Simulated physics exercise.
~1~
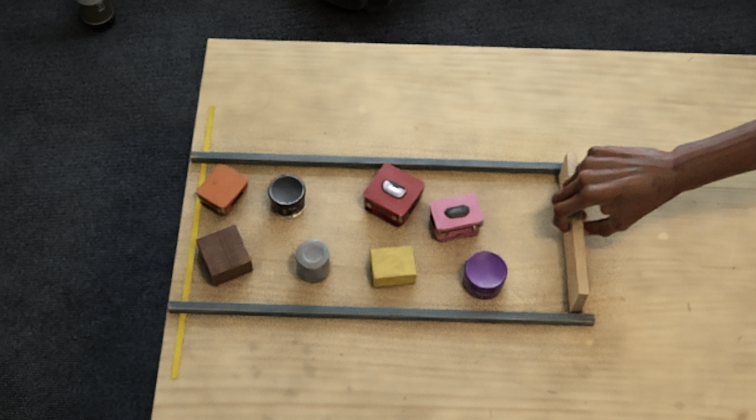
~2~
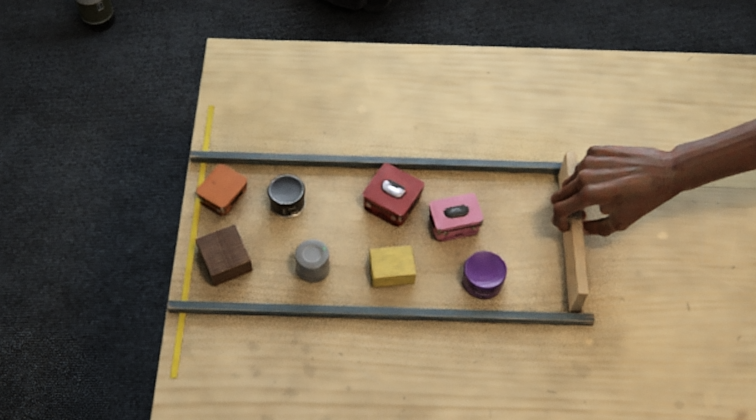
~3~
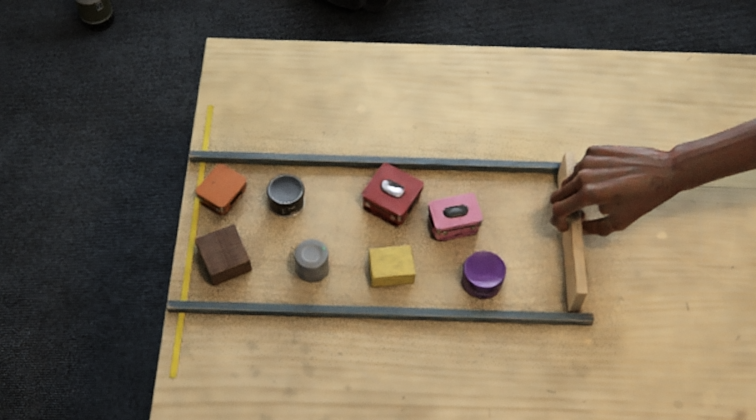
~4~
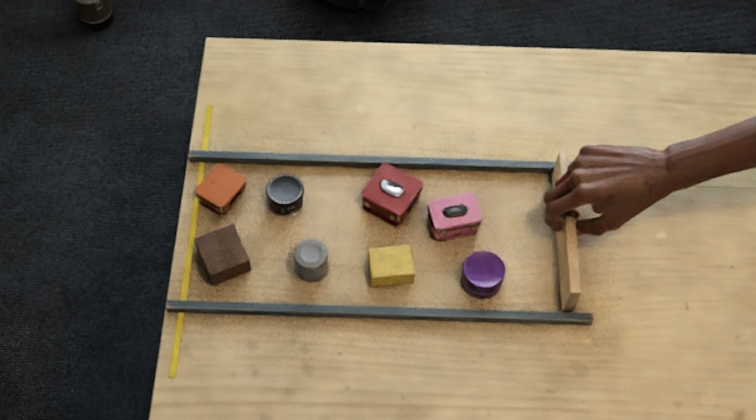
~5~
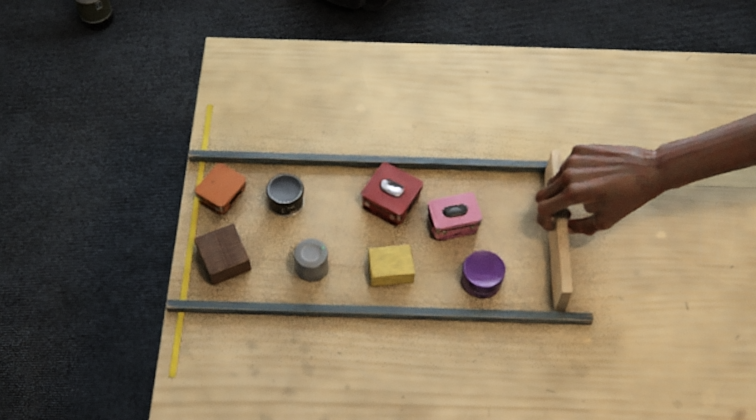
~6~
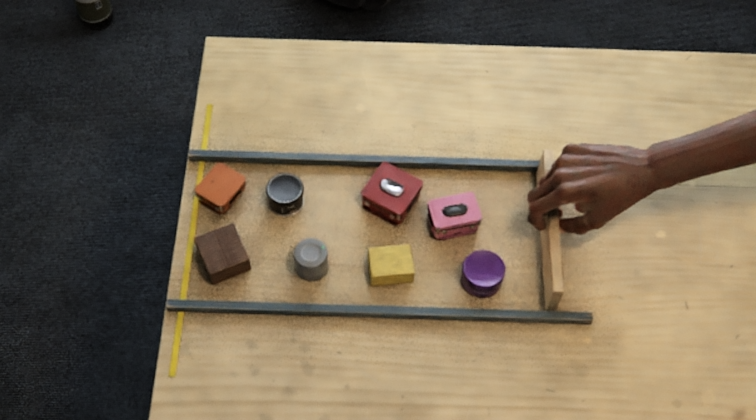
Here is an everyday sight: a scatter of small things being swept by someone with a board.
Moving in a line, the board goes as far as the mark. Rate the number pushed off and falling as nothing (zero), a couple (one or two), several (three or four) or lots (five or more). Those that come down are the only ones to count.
It is lots.
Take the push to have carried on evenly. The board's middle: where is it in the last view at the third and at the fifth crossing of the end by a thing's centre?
At (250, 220) for the third, at (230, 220) for the fifth.
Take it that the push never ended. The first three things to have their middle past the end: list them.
First the orange case, next the brown block, then the grey lid.
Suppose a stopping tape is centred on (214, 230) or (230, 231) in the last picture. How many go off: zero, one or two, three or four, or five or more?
Five or over; 3 or 4.
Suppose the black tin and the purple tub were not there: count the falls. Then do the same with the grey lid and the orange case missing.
The answer is 6 and then 6.
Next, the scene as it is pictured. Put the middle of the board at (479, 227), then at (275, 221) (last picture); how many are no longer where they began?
It comes to 2 for the first spot, 8 for the other.
Soon after, none off yet; orange case at rest near (221, 190); brown block at rest near (223, 254); black tin at rest near (286, 195).
Then, none off yet; orange case at rest near (221, 190); brown block moved a little near (211, 254); black tin moving near (280, 195).
Further on, none off yet; orange case tipped well over near (160, 197); brown block tipped a little near (162, 265); black tin moved well along near (195, 186).
At rest, the number that fall off is five or more; fallen, purple tub, pink case, yellow block, red case, grey lid, black tin, brown block and orange case.
